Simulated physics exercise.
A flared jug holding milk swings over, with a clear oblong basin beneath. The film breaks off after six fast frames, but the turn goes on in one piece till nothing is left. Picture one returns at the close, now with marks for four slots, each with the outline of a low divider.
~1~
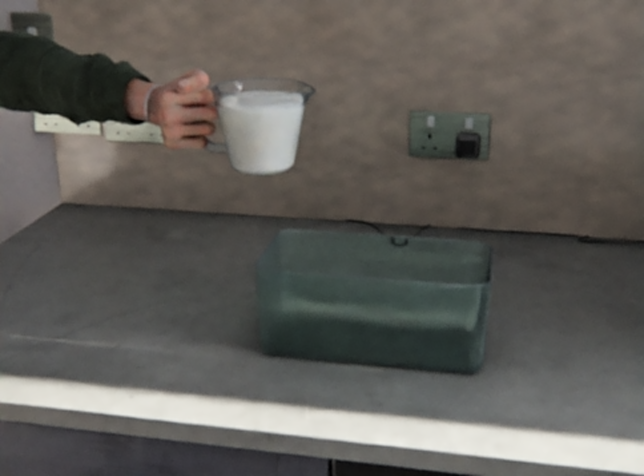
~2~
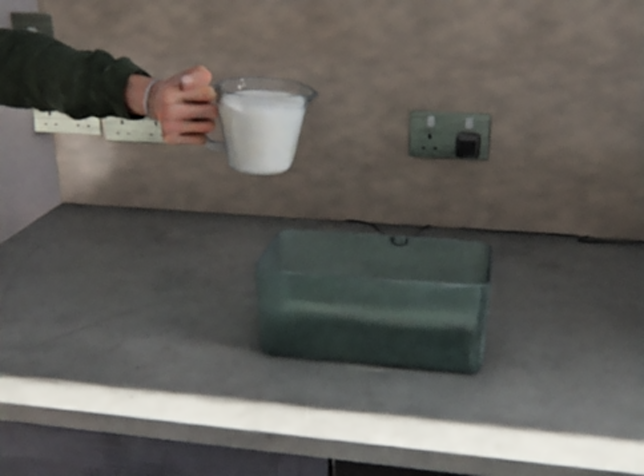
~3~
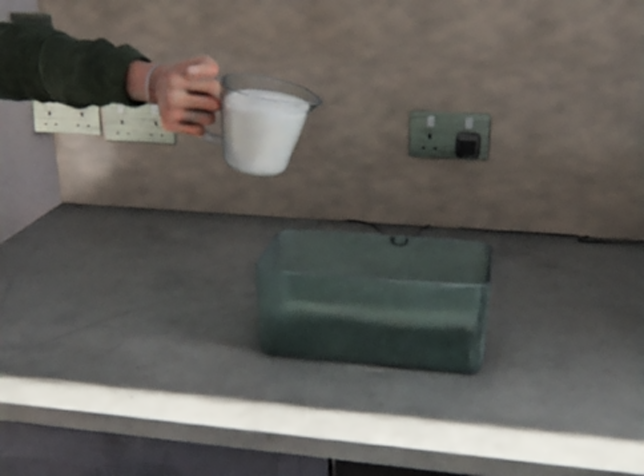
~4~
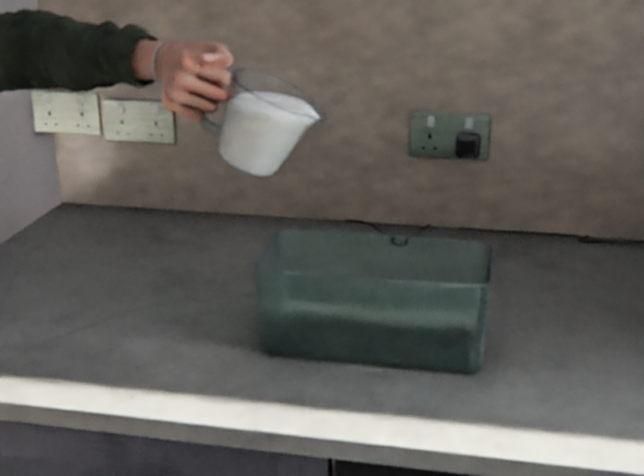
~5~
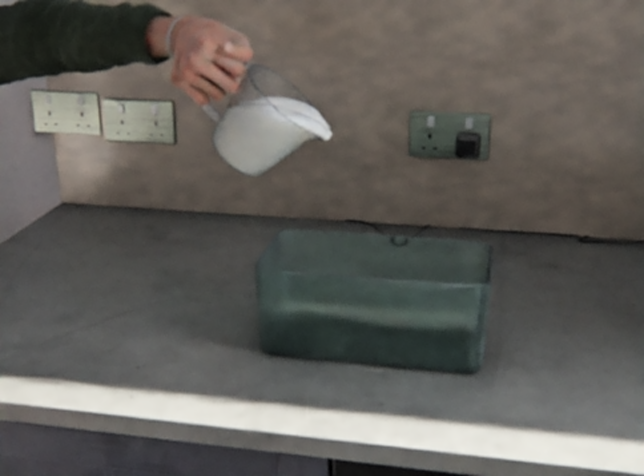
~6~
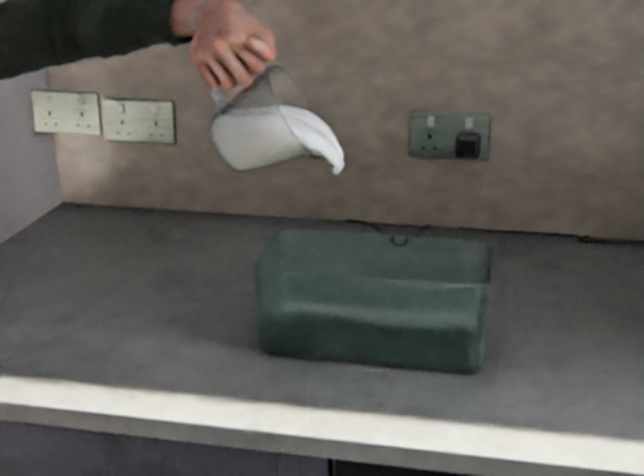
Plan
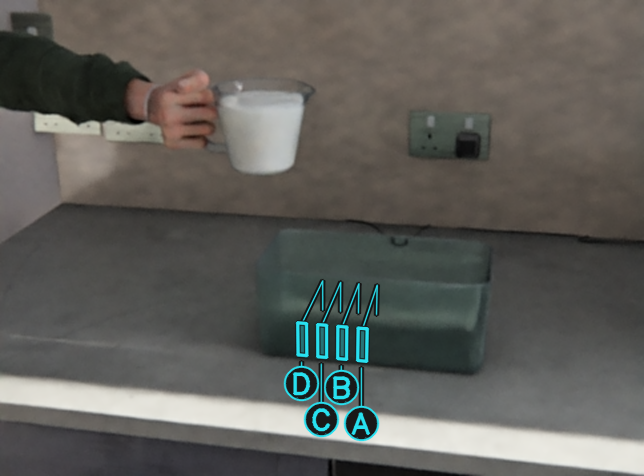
The clip opens with a hand at the left holding an upright clear jug of milk above a greenish, see-through oblong basin on a grey countertop. The hand gradually tilts the jug to the right, the milk shifting toward the lip, then curling over it in a short white tongue.
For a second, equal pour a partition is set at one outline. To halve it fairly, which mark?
Place B does it best.
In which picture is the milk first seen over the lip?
Picture 5.
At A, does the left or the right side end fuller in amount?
More ends on the left.
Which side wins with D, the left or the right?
The right side.
On the marked copy, A at (361, 367); B at (341, 365); C at (321, 363); D at (301, 361).
For place A, about 71 % ends left of the wall and 25 % right of it; 4 % is lost outside.
For place B, about 51 % ends left of the wall and 44 % right of it; 5 % is lost outside.
For place C, about 28 % ends left of the wall and 70 % right of it; 3 % is lost outside.
For place D, about 5 % ends left of the wall and 92 % right of it; 3 % is lost outside.
